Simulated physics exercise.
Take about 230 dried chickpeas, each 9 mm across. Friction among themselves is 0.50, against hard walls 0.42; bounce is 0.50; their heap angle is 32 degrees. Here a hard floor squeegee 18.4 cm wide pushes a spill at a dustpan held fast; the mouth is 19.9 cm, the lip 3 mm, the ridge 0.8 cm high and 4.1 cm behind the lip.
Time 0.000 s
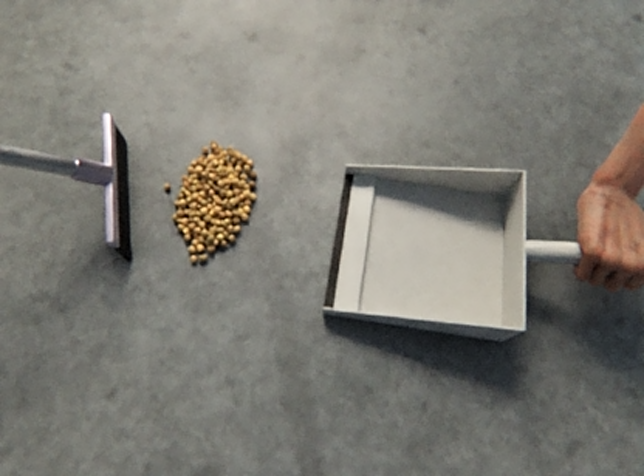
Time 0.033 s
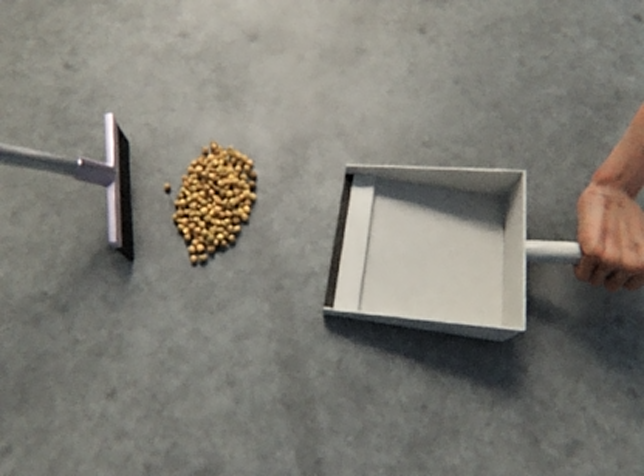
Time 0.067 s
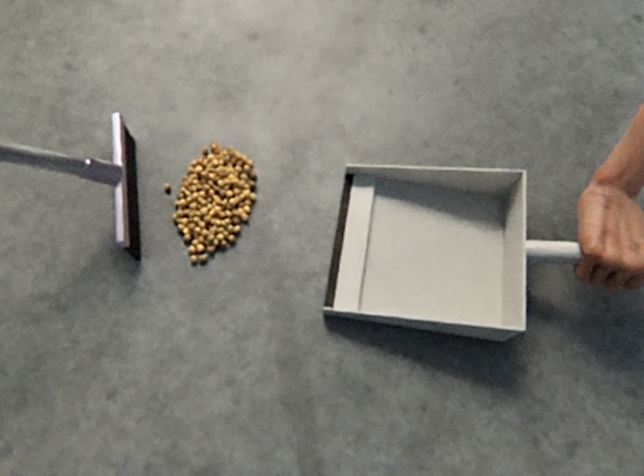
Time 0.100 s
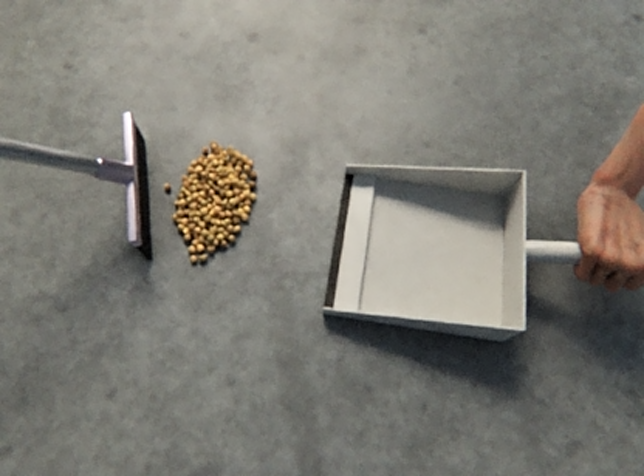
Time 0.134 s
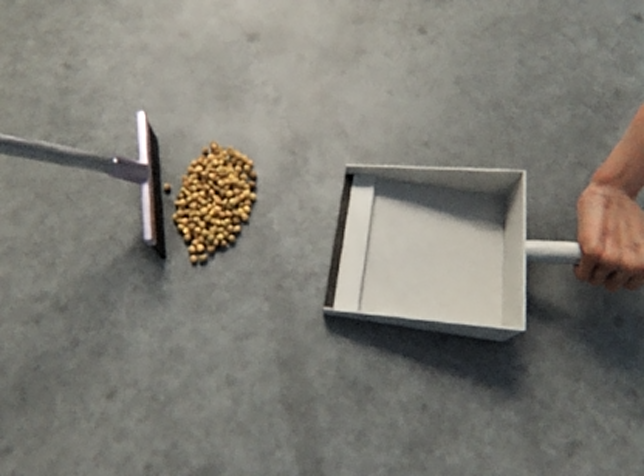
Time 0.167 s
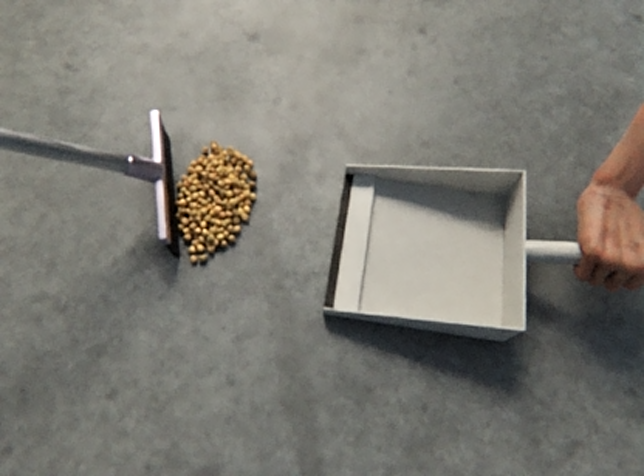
To begin with, a squeegee stands left of a small heap of dried chickpeas on a grey floor, while a hand at the right grips a pale dustpan. The squeegee slides steadily rightward across the gap and meets the heap's left edge, nudging the nearest pieces; the pan stays still.
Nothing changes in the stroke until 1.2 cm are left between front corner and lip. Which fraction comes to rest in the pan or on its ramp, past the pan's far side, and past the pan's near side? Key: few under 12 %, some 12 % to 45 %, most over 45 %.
Pan = some, far side = some, near side = few.
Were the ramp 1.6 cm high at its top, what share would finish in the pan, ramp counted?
Roughly 15 per cent.
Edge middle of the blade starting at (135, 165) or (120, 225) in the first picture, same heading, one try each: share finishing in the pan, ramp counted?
I'd put it near 15 per cent for the first and near 10 per cent for the second.
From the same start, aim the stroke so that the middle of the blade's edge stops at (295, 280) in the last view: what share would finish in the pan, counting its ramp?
Close to 0 in a hundred.
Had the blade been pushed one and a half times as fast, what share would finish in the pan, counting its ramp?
Share: About 25 %.
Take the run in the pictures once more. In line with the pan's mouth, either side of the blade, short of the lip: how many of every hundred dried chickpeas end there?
Roughly 40 percent.
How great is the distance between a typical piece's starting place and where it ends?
It comes to some 18 cm.
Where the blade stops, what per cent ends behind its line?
Near 5 percent, give or take.
After 0.35 s, middle of the blade 13 cm from the lip; 0 % over the lip, far side 20 %, near side 0 %.
After 0.48 s, middle of the blade 7 cm from the lip; 0 % over the lip, far side 30 %, near side 0 %.
After 0.73 s, middle of the blade 4 cm from the lip; 20 % over the lip, far side 40 %, near side 0 %.
In the end, at 1.1 s, pan 20 %, far side 40 %, near side 0 %, in front of the lip or behind the blade 40 %.
